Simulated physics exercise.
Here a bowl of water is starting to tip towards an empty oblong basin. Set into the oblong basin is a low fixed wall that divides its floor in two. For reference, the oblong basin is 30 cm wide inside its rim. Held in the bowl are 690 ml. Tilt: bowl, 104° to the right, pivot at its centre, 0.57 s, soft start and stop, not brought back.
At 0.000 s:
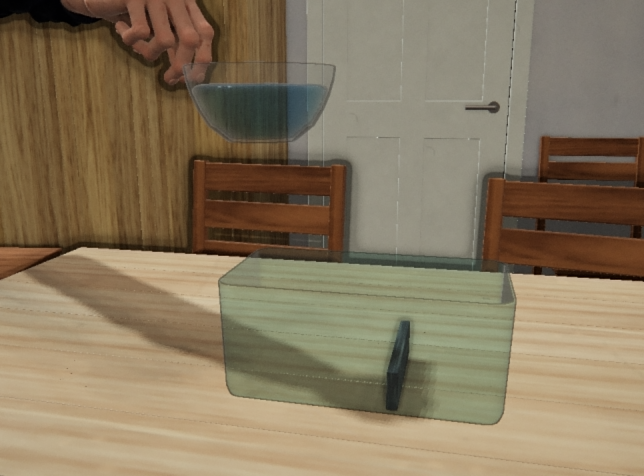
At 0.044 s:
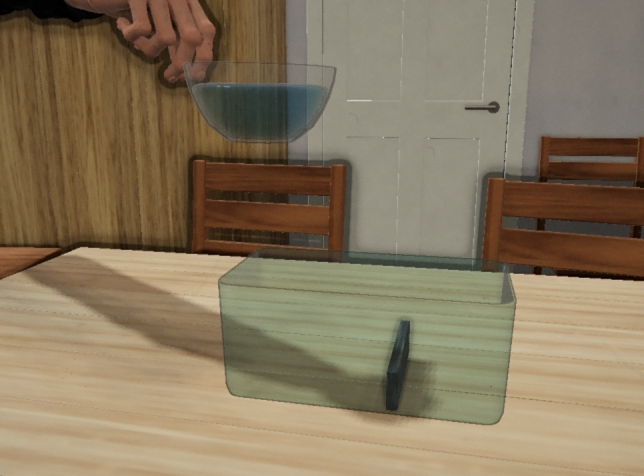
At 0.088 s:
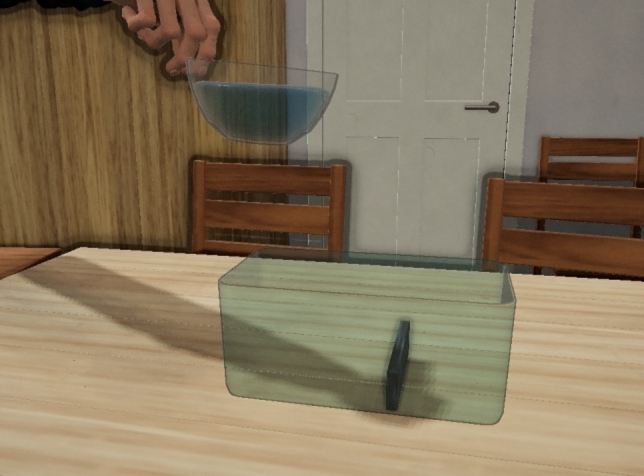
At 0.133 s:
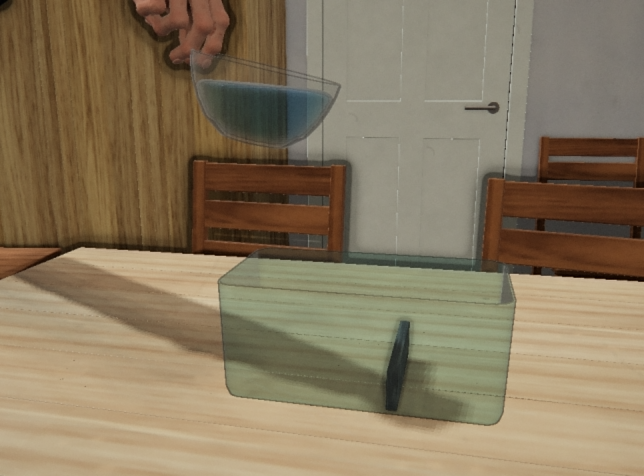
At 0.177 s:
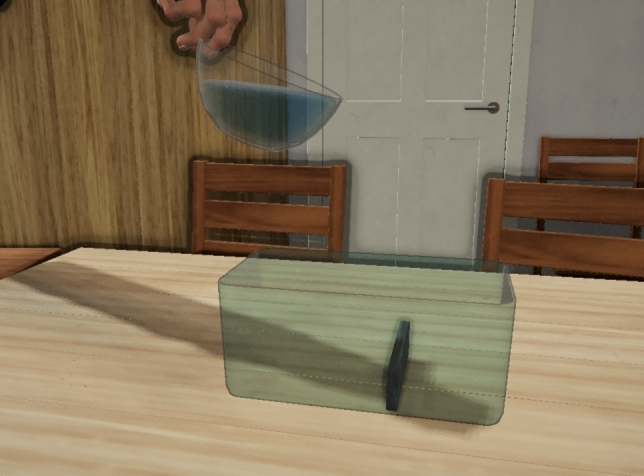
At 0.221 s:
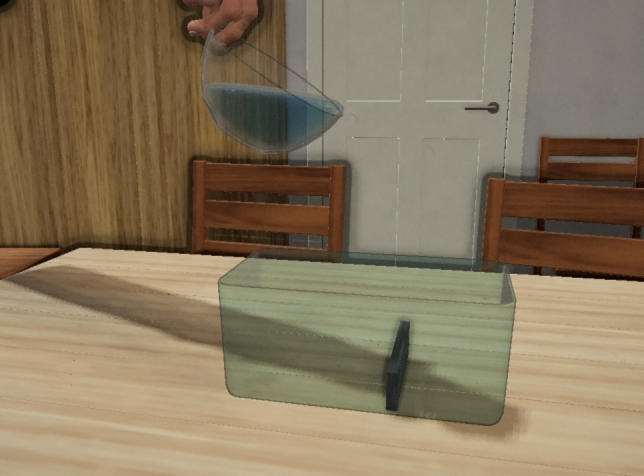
A glass bowl of blue water, with a hand at its left rim, tilted slowly and then more steeply to the right above a clear, greenish oblong basin on a wooden table.
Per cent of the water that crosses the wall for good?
26 per cent.
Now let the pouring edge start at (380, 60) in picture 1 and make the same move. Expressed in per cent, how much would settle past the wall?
Then I'd expect something near 60 per cent.
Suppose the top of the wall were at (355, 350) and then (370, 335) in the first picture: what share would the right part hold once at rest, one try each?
One try each: Around 65 percent and then around 60 percent.
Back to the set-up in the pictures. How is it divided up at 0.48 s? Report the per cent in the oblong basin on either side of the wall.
18 per cent left and 10 right, roughly.
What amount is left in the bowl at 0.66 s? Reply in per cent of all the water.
Close to 0 percent of the total.
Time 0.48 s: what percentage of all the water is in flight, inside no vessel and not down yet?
Near 58 per cent of it all.
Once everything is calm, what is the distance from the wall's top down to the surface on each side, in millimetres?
Near 26 mm for the left and near 32 mm for the right.
After 0.48 s the tilt is 97° and 13 per cent is still to pour, 18 is left of the wall and 10 right of it.
After 0.66 s the tilt is 104° and 0 per cent is still to pour, 69 is left of the wall and 25 right of it.
After 0.86 s the tilt is 104° and 0 per cent is still to pour, 70 is left of the wall and 25 right of it.
After 1.07 s the tilt is 104° and 0 per cent is still to pour, 70 is left of the wall and 26 right of it.
In the end 70 per cent lies left of the wall, 26 right of it and 4 outside.
